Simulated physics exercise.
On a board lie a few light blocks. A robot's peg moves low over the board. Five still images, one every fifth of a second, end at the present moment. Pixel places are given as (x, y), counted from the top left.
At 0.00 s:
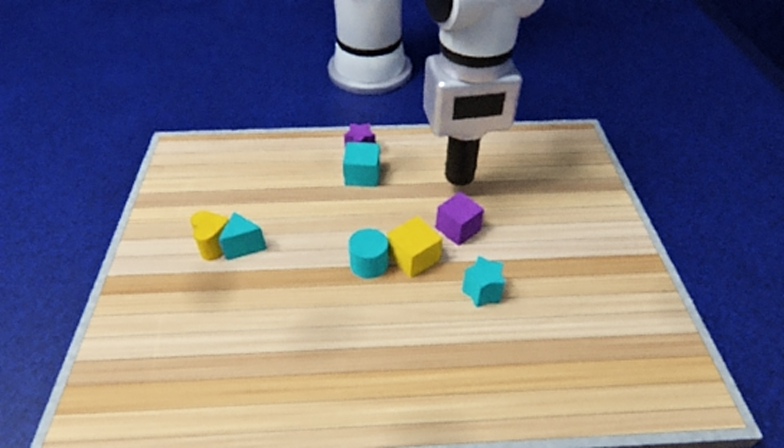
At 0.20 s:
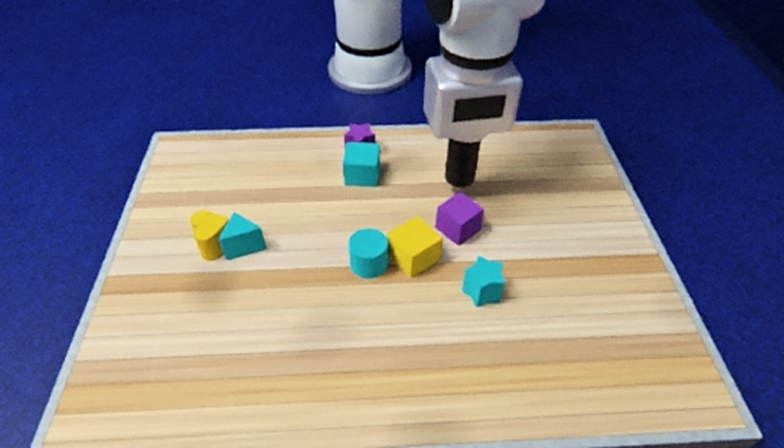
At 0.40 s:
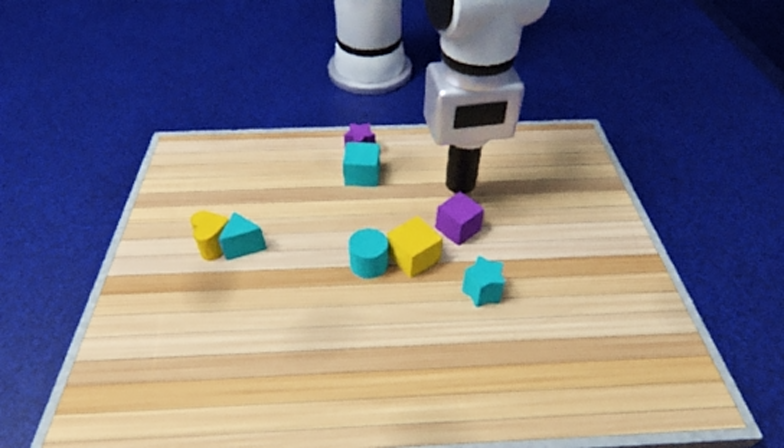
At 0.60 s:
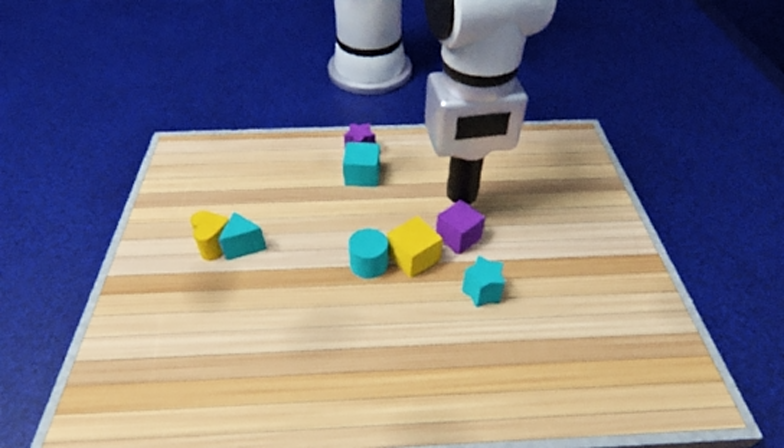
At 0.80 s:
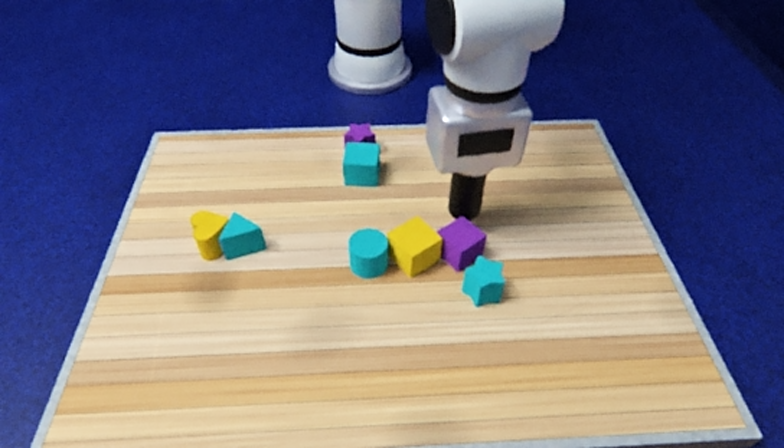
In the video, a robot arm lowers its black peg toward the viewer across a wooden board of colored blocks, then pushes the purple cube a short way forward, beside the yellow cube and near the turquoise star.
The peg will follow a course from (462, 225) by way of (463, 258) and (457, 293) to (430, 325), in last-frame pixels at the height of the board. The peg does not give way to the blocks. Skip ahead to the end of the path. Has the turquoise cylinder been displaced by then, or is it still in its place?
Once the path ends, it is where it was.
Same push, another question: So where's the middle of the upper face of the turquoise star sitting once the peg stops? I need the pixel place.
Somewhere near (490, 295).
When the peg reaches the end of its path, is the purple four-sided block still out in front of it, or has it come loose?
The peg still drives it.
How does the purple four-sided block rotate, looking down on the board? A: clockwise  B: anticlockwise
That would be A.
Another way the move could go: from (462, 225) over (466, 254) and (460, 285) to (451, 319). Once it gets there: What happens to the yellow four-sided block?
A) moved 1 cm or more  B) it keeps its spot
My answer is option A.
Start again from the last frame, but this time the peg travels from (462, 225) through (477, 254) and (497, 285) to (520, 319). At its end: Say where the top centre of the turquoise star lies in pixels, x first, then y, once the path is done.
Close to (491, 303).
What follows on the original path. One third of the way, peg (465, 244); yellow four-sided block (409, 242), turned 35° clockwise; purple four-sided block (453, 267), turned 25° clockwise; turquoise star (491, 289), turned 50° anticlockwise.
Two thirds of the way, peg (459, 280); yellow four-sided block (409, 242), turned 40° clockwise; purple four-sided block (435, 295), turned 75° clockwise; turquoise star (490, 295), turned 80° anticlockwise.
At the end, peg (431, 311); turquoise cylinder still; yellow four-sided block (409, 242), turned 40° clockwise; purple four-sided block (399, 323), turned 95° clockwise; turquoise star (490, 295), turned 80° anticlockwise.
